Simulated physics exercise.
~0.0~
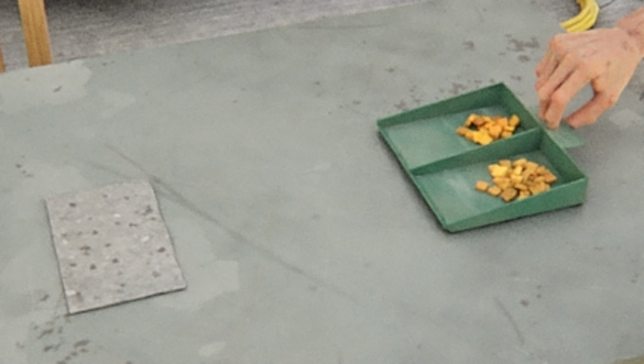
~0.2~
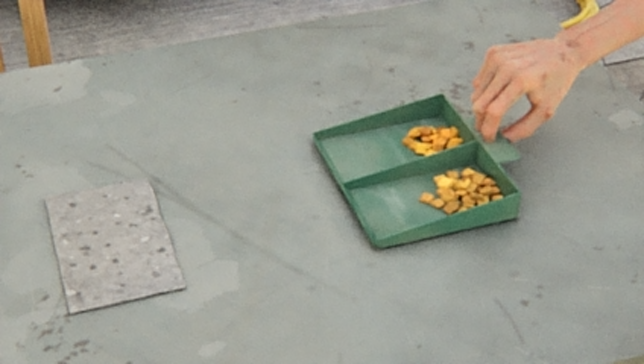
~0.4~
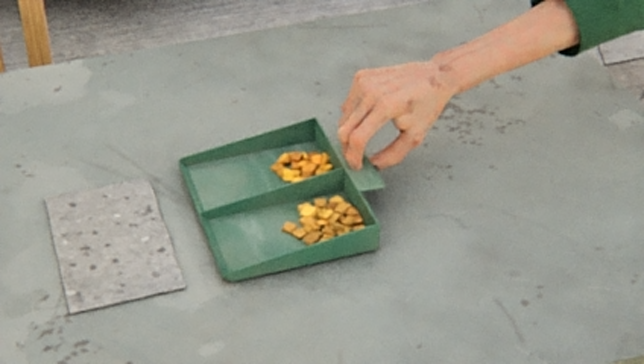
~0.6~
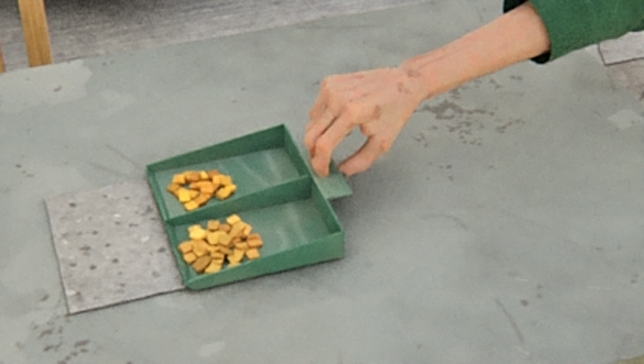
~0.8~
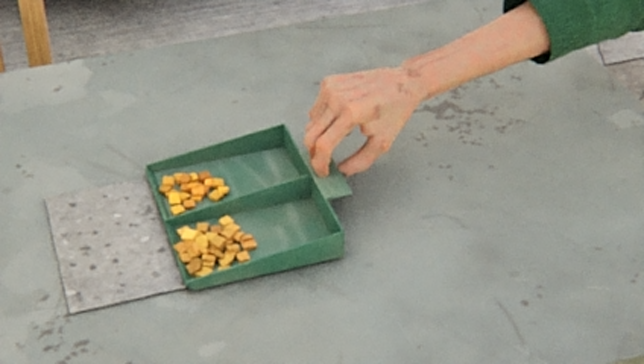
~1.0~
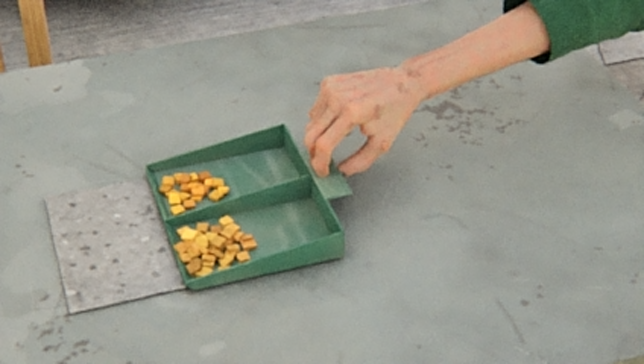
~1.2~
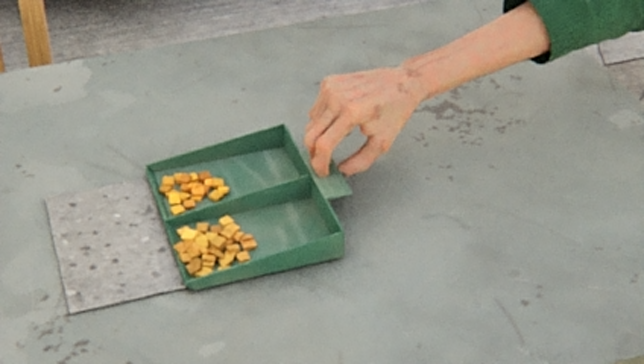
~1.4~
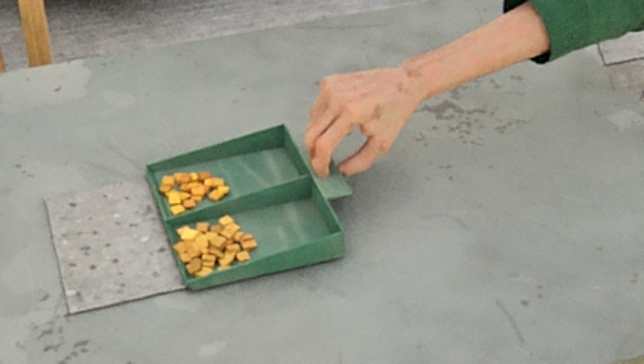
At the start, a hand holds the small tab on the right side of a green two-part tray, with a loose pile of golden-brown pieces in each section, while a speckled grey slab lies to the left on a grey table. The hand slides the tray leftward across the table, and the piles ride along towards its right side. The tray then reaches the slab and stops, and both piles slide forward to the left rim. The pieces settle there, all still inside the tray, as the hand stays on the tab and the slab remains in place.
